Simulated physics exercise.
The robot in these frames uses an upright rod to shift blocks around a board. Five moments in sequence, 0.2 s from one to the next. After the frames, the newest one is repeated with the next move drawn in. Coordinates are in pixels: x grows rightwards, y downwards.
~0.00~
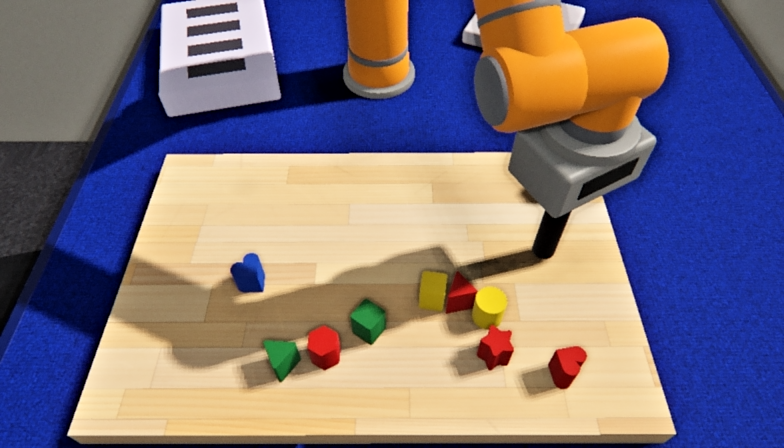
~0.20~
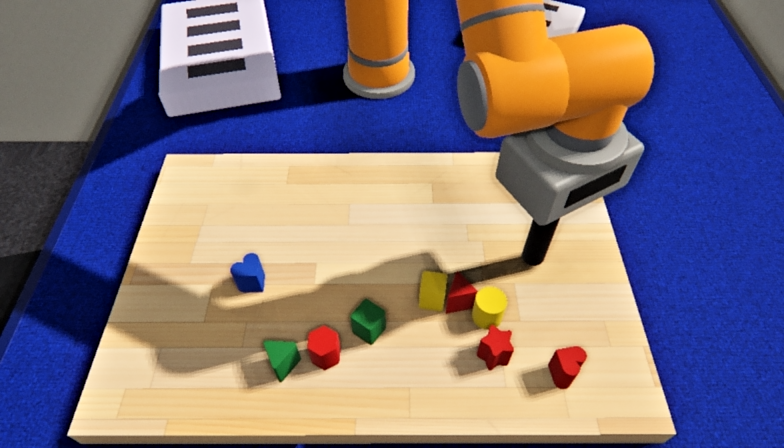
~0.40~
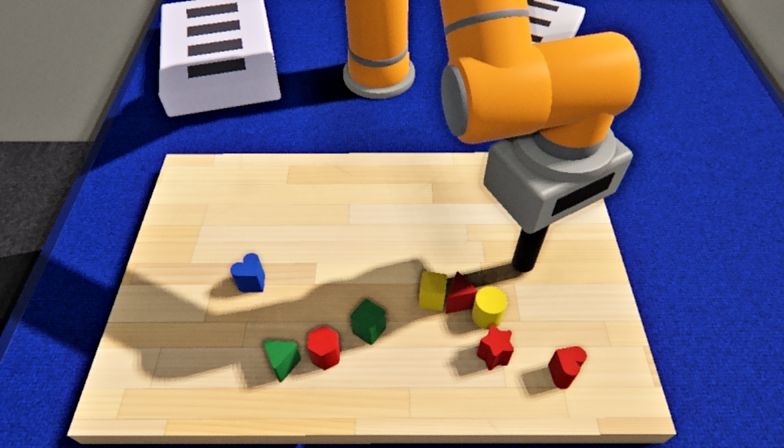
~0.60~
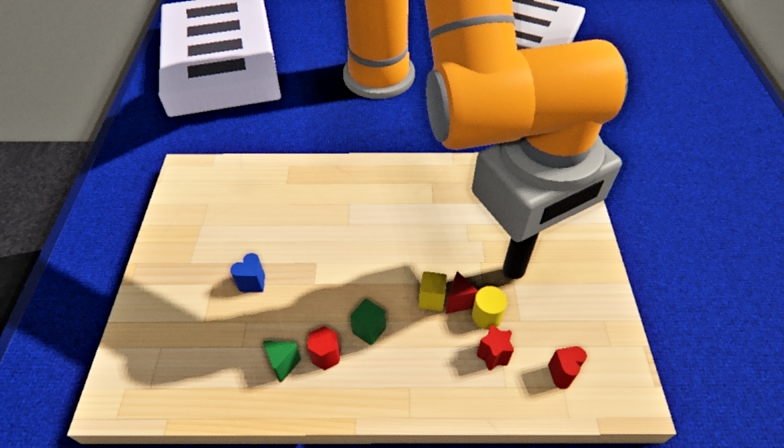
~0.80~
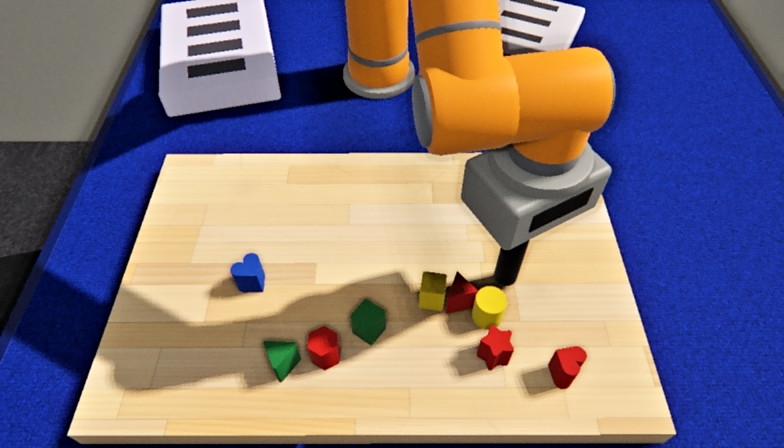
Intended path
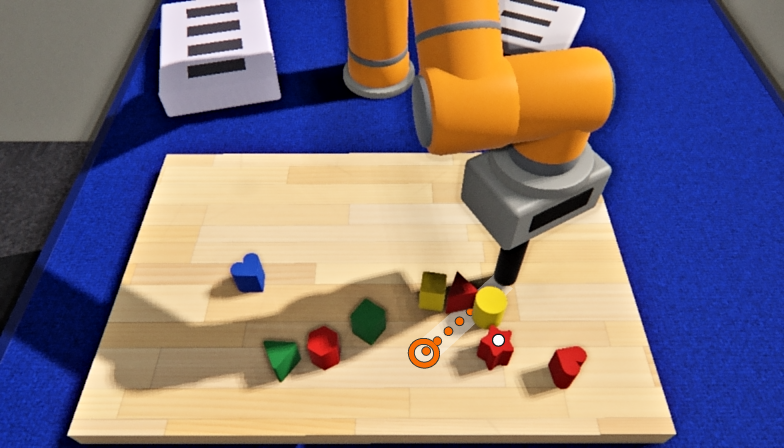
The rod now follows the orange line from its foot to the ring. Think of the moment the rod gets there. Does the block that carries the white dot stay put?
I'd say no.
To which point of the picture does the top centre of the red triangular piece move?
I think it will end close to (428, 306).
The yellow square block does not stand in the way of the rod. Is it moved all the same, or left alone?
It gets displaced.
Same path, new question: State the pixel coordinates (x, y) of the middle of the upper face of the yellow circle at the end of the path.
It will likely be found at (478, 330).
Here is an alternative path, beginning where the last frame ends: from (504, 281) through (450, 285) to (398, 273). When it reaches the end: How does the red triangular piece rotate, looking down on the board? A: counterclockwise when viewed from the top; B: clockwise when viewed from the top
The one that fits is A, counterclockwise when viewed from the top.
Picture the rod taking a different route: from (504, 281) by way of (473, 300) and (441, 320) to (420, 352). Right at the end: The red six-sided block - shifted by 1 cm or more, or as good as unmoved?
It sits in its place.
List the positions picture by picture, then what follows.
In the first frame, tip of the rod (543, 250), middles of tops, yellow square block (434, 282), red triangular piece (461, 286), yellow circle (491, 300), red star-shaped block (498, 340).
In the second frame, rod (533, 257), nothing pushed.
In the third frame, rod (523, 263), nothing pushed.
In the fourth frame, rod (514, 270), nothing pushed.
In the fifth frame, rod (505, 277), yellow square block (434, 282), red triangular piece (461, 286), yellow circle (491, 300), red star-shaped block (498, 340).
The line goes straight from (504, 281) to (424, 353); the dot is on the red star-shaped block.
On the path given first. One third of the way, rod (479, 300); red triangular piece (457, 288), turned 15° clockwise; yellow circle (486, 313).
Two thirds of the way, rod (452, 324); yellow square block (424, 280), turned 50° clockwise; red triangular piece (433, 303), turned 70° clockwise; yellow circle (478, 330); red star-shaped block (503, 350).
At the end, rod (424, 349); yellow square block (424, 280), turned 50° clockwise; red triangular piece (428, 306), turned 90° clockwise; yellow circle (478, 330); red star-shaped block (503, 350).
